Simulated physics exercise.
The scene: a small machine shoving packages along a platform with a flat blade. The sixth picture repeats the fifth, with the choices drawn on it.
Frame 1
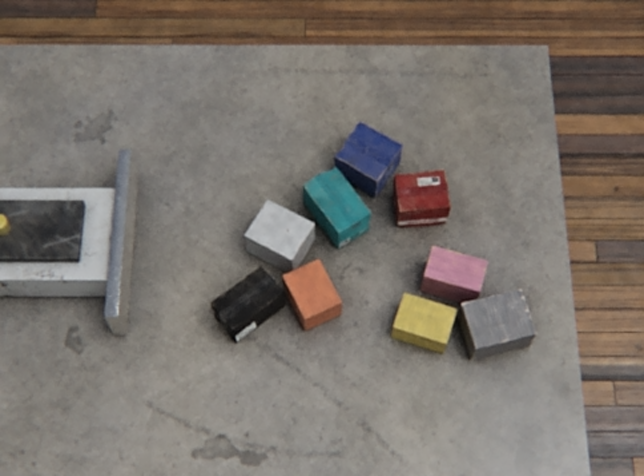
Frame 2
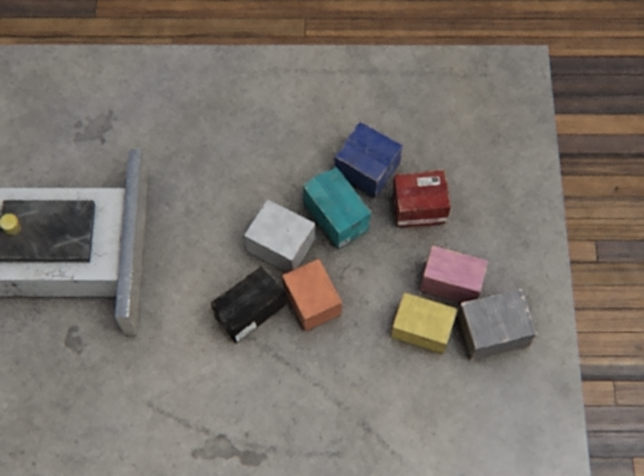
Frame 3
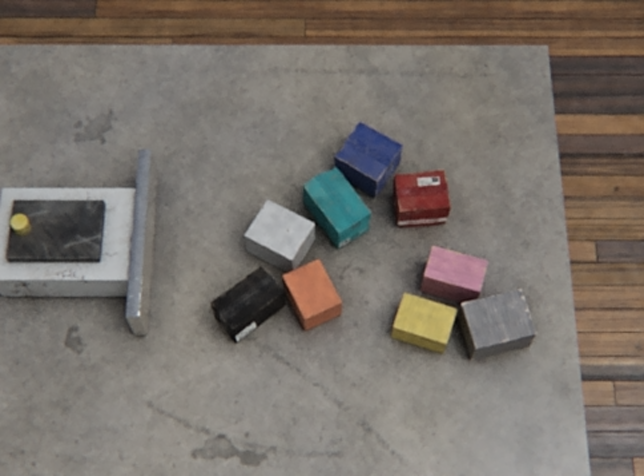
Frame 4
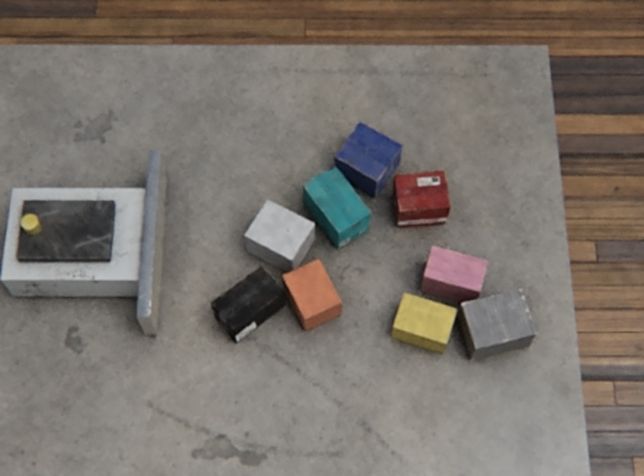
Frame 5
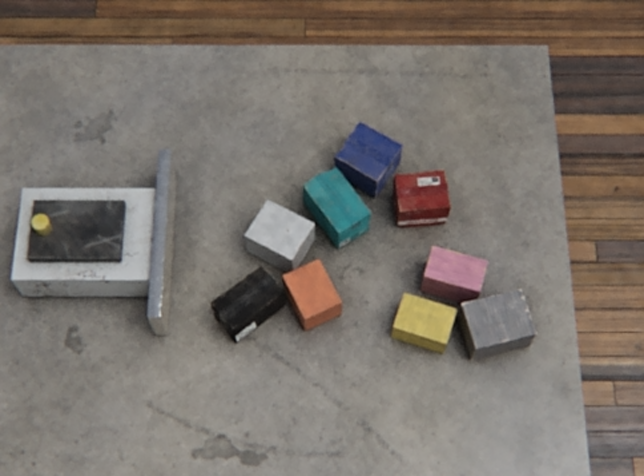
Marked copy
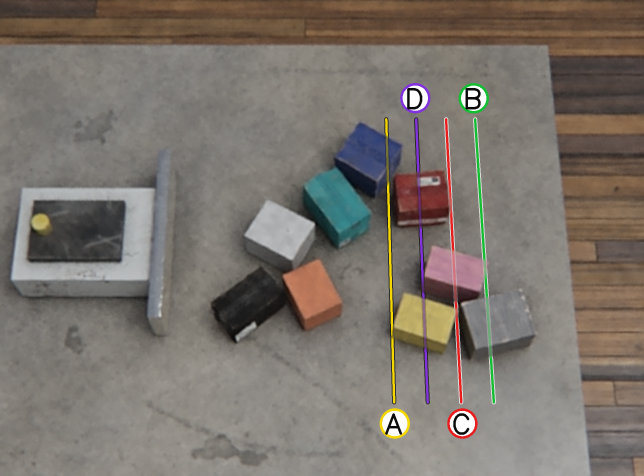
A grey concrete-like platform lies on a floor of brown wooden planks, seen from above. Small packages sit in a loose cluster, with black, white and orange nearest the left, turquoise, blue and red toward the top, and pink, yellow and grey at the lower right. From the left edge, a pale machine with an upright flat blade slides slowly rightward, touching nothing, while the packages and camera stay still.
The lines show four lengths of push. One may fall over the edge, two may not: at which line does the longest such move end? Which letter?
Line C.
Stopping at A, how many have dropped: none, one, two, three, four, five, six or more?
The count is none.
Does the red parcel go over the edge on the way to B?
Yes.
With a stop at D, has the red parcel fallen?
No.
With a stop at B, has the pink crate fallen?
By then, yes.
On the marked copy, A at (390, 253); B at (484, 253); C at (453, 253); D at (422, 253).
Taking C. A third of the way, robot (192, 230); black parcel (310, 300); orange crate (362, 282).
Two thirds of the way, robot (298, 230); pink crate (510, 274); red parcel (466, 199).
When it is over, robot (378, 230); pink crate over the edge; red parcel (542, 199); one fallen.
As for the rest, A is within the limit but short; B drops two; D is within the limit but short.
